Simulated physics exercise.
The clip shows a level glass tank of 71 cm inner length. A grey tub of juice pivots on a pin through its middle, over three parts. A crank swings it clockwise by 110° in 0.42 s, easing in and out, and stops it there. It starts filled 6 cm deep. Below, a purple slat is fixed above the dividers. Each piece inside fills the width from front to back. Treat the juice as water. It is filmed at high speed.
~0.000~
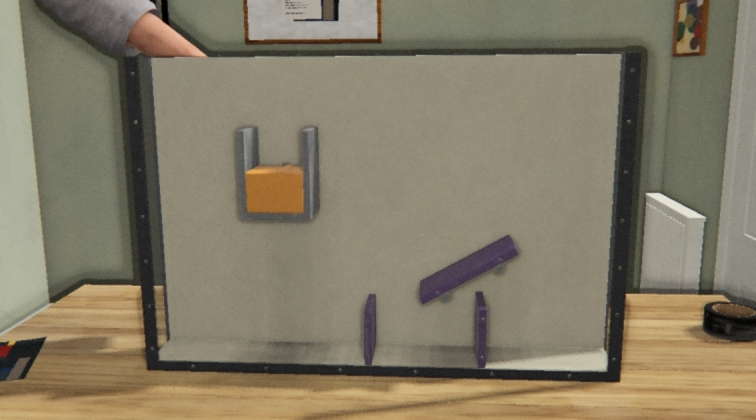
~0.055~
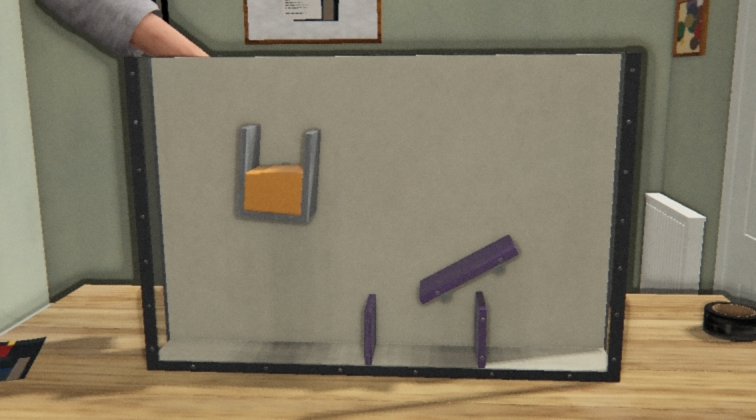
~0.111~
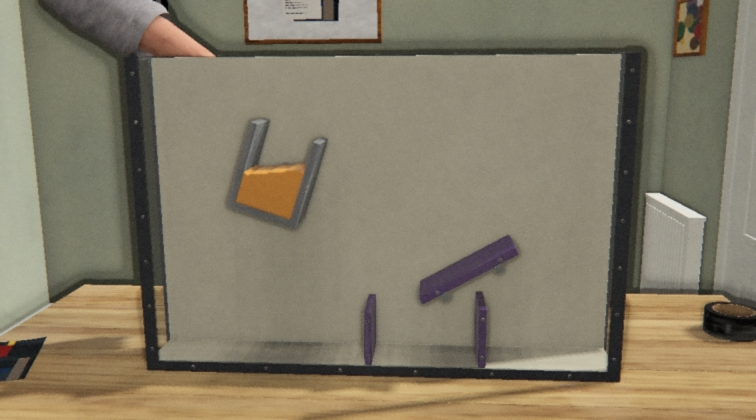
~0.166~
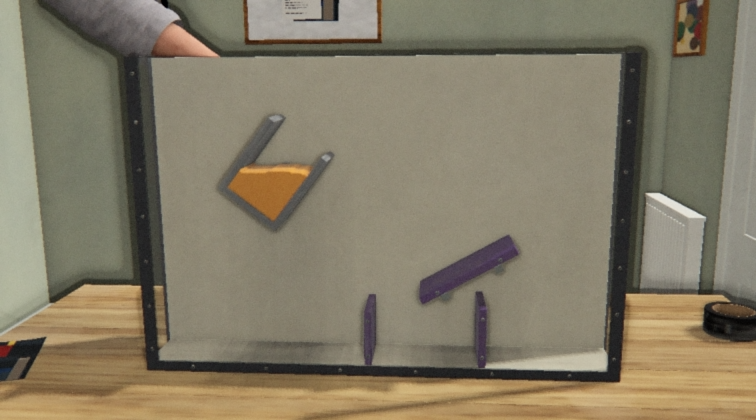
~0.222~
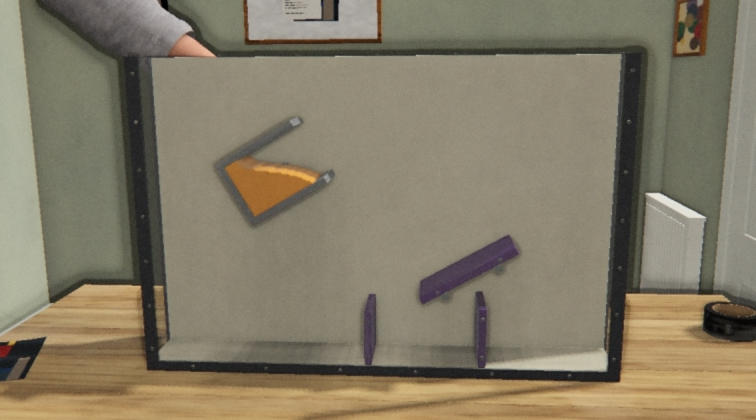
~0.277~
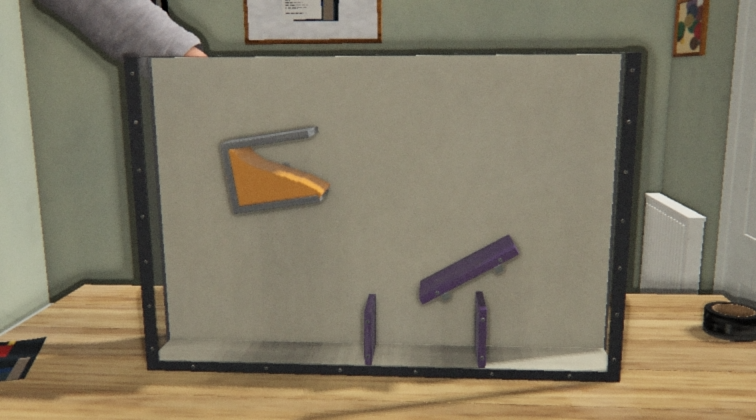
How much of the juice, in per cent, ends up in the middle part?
About 70 per cent.
After 0.49 s 83 per cent has yet to come down; below, left 17, middle 0, right 0.
After 0.75 s 15 per cent has yet to come down; below, left 27, middle 58, right 0.
After 1.10 s 0 per cent has yet to come down; below, left 32, middle 68, right 0.
In the end the left part holds 32, the middle 68 and the right 0 per cent.
